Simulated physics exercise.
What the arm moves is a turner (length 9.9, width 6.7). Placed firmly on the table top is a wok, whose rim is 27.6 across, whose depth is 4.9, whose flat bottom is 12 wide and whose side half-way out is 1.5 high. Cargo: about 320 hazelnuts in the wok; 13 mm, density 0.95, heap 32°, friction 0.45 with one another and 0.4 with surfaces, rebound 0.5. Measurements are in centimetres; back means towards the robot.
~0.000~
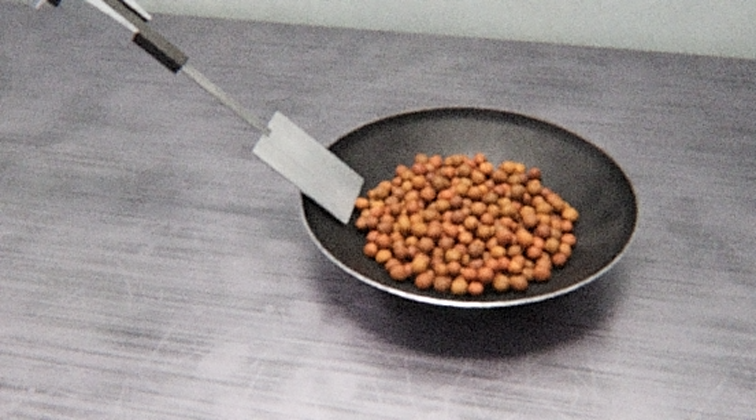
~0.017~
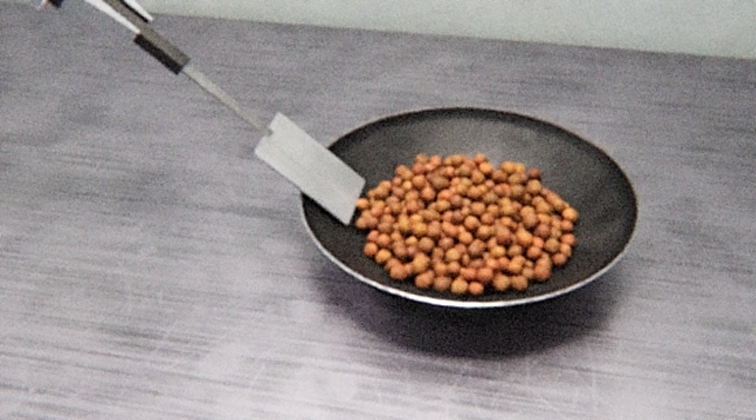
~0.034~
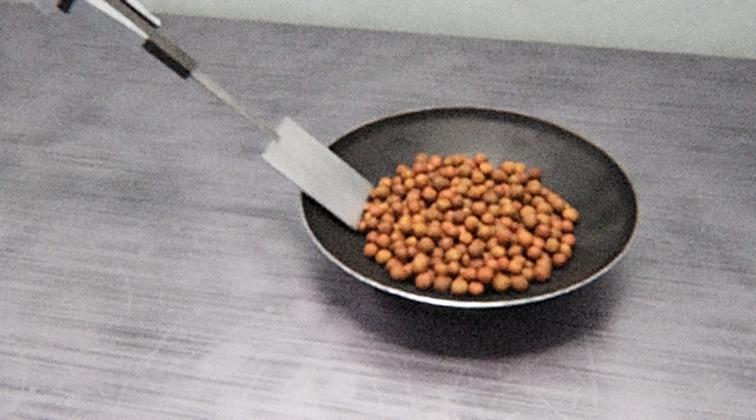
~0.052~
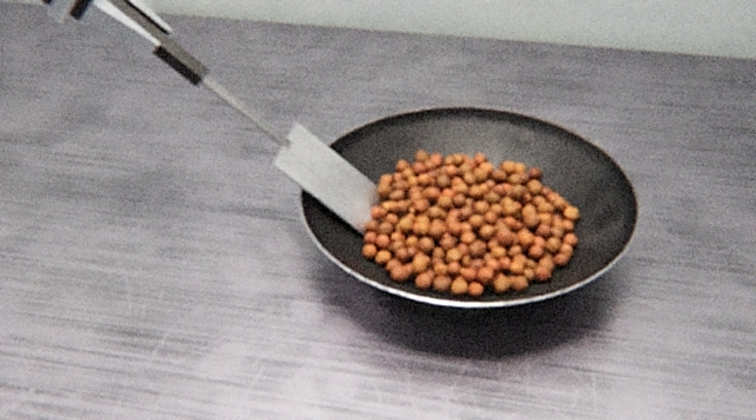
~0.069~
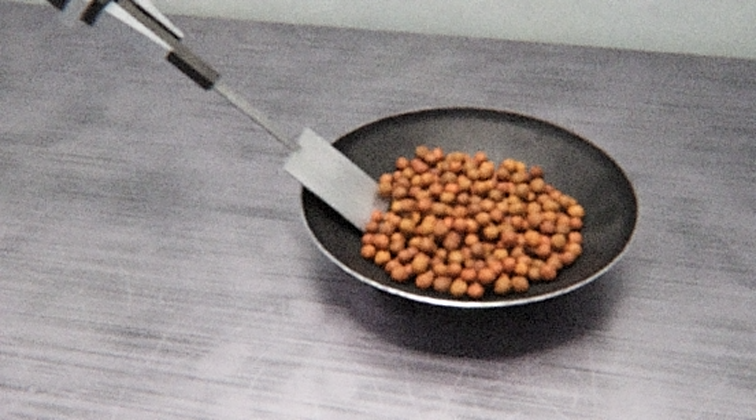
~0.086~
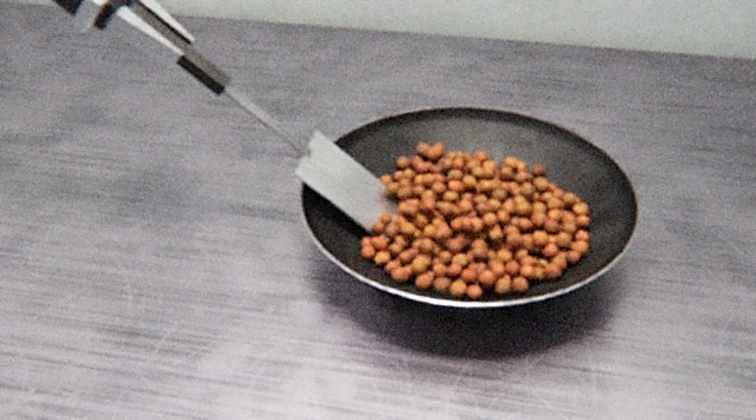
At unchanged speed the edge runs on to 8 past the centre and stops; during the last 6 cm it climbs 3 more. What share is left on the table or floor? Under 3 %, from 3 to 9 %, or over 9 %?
From 3 to 9 %.
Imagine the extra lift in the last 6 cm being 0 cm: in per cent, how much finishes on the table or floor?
Result: Approx. 0 %.
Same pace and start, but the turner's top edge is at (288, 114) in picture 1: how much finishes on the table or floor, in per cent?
I'd estimate around 5 per cent.
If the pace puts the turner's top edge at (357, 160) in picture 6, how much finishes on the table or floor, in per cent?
That share would be about 20 percent.
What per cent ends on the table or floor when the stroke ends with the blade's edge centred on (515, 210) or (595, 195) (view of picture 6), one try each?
First try roughly 0 percent, second roughly 25 percent.
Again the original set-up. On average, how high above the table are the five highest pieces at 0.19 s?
Around 4 cm above the table.
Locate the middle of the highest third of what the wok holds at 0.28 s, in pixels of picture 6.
It is centred at roughly (534, 207).
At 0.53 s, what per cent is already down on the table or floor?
Around 4 %.
After 0.19 s, sloping 40°, highest piece 4 above the table; 325 in the wok.
After 0.28 s, sloping 40°, highest piece 6 above the table; 325 in the wok.
After 0.53 s, sloping 40°, highest piece 7 above the table; 306 in the wok, 10 on the table or floor, 9 on the blade or in flight.
After 1.58 s, sloping 40°, highest piece 6 above the table; 306 in the wok, 19 on the table or floor.
In the end, 306 in the wok, 19 on the table or floor. That is 6 % on the table or floor.
